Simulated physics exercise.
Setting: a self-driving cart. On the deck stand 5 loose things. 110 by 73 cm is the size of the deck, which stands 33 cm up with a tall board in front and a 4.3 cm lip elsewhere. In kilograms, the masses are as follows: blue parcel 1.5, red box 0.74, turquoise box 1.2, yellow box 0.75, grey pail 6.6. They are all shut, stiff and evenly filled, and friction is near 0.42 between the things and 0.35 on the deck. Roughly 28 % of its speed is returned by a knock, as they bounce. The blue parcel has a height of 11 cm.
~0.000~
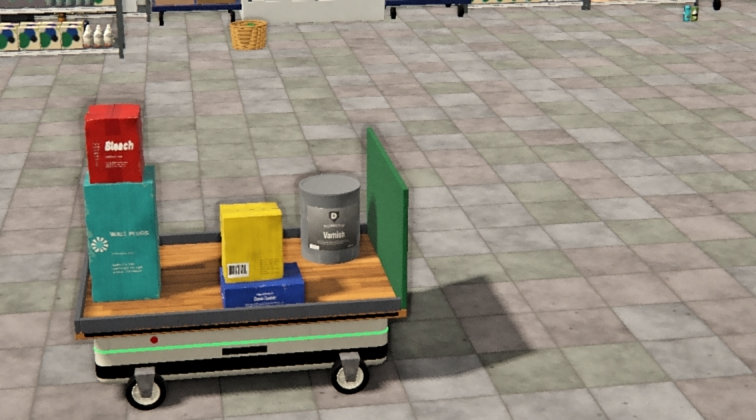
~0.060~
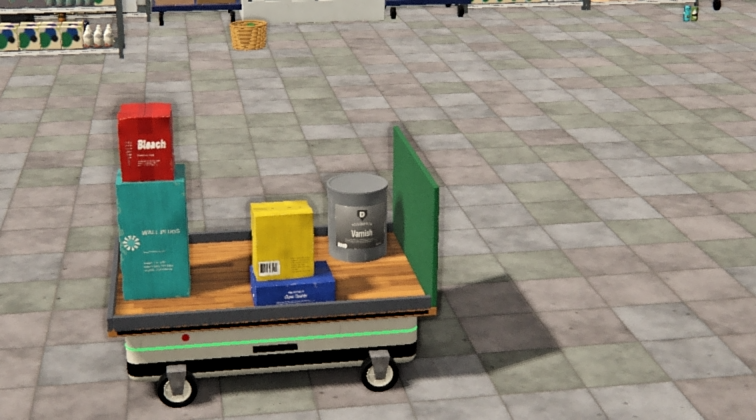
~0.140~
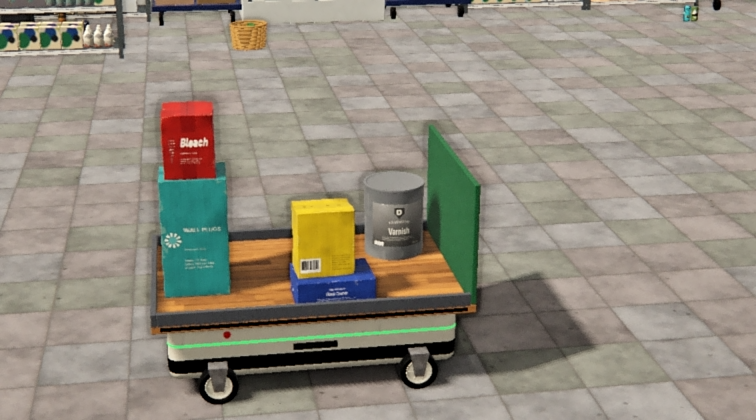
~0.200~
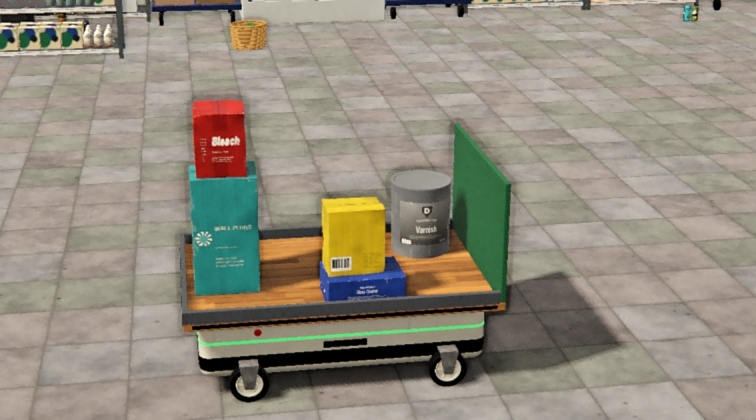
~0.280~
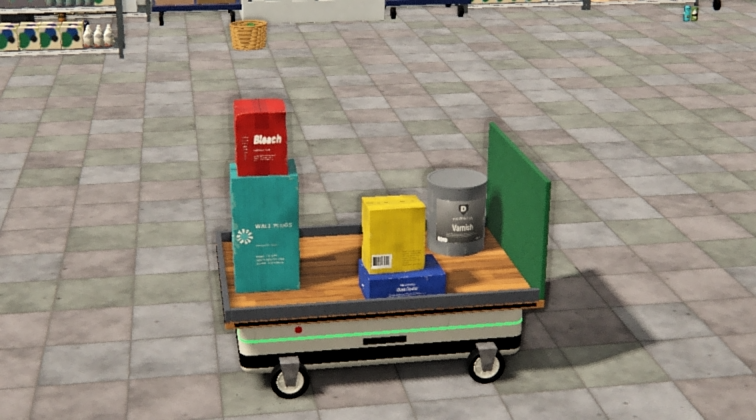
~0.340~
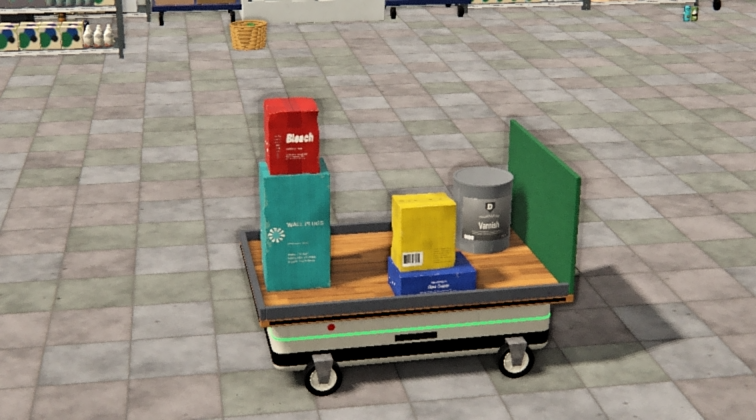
A low cart rolled slowly to the right across a tiled floor, carrying a red box on a turquoise one, a yellow box on a blue parcel, and a grey pail, all staying in place.
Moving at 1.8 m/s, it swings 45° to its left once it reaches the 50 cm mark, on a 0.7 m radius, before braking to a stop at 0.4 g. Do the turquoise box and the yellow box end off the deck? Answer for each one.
The turquoise box does, the yellow box does.
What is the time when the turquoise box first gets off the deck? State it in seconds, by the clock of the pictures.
About 1.3 seconds.
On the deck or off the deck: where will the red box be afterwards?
Red box: Goes out of bounds.
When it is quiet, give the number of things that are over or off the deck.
3.
After 0.74 s, 133 cm covered, turned 45°; yellow box now off the deck; turquoise box 13° off upright near (474, 190); grey pail 17° off upright.
After 1.04 s, 171 cm covered, turned 45°; red box now off the deck; turquoise box 43° off upright near (548, 171); grey pail 11° off upright.
In the end (1.9 s), off the deck, red box, turquoise box and yellow box; not toppled but over 10 cm from the start, blue parcel and grey pail.
